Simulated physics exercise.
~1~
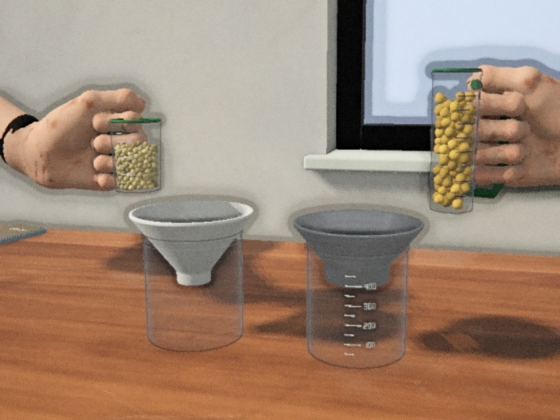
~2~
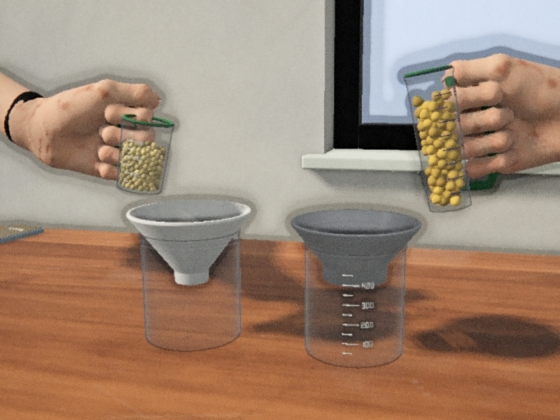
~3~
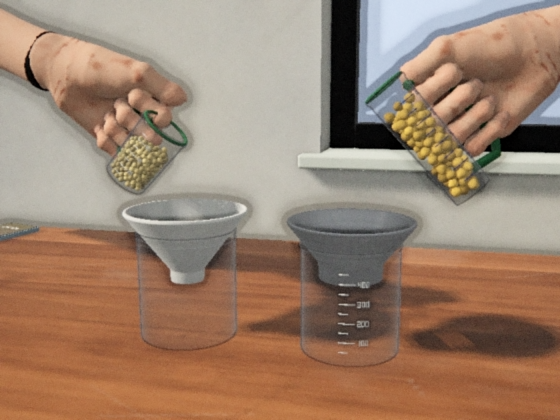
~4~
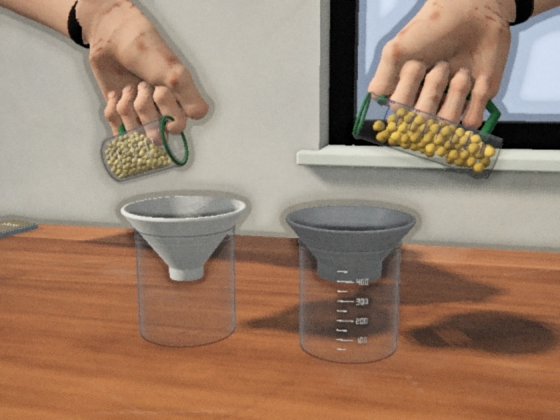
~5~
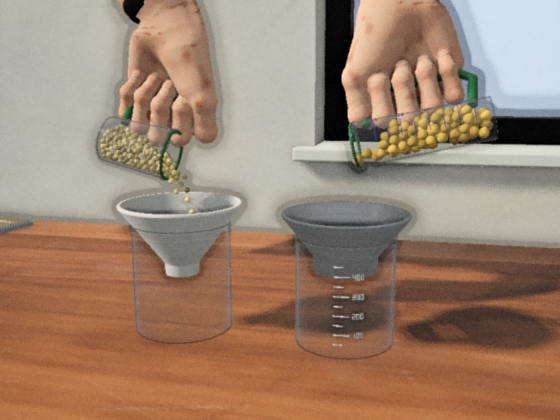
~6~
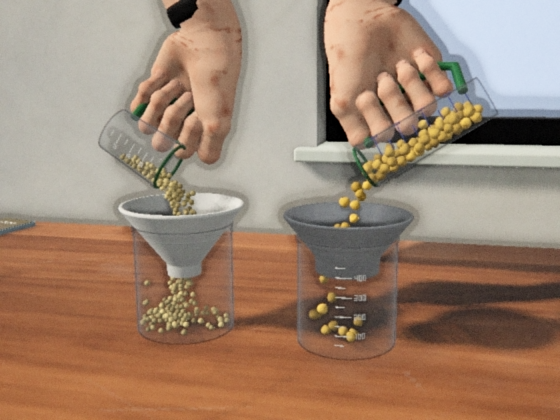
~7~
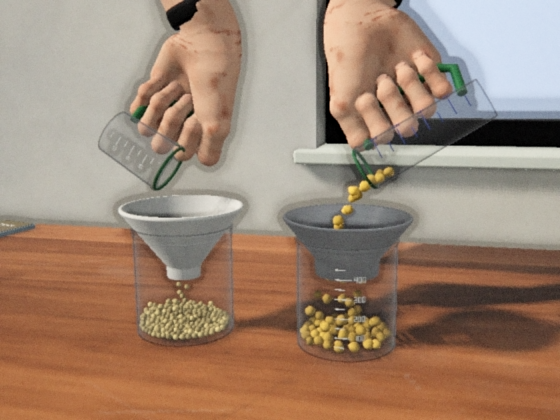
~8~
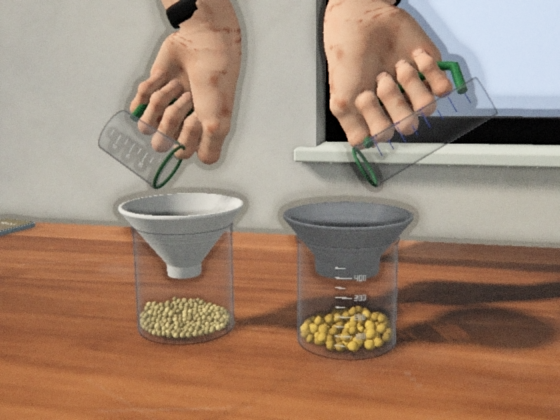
Two hands tip cups of yellowish beads through funnels until all settle in the jars.
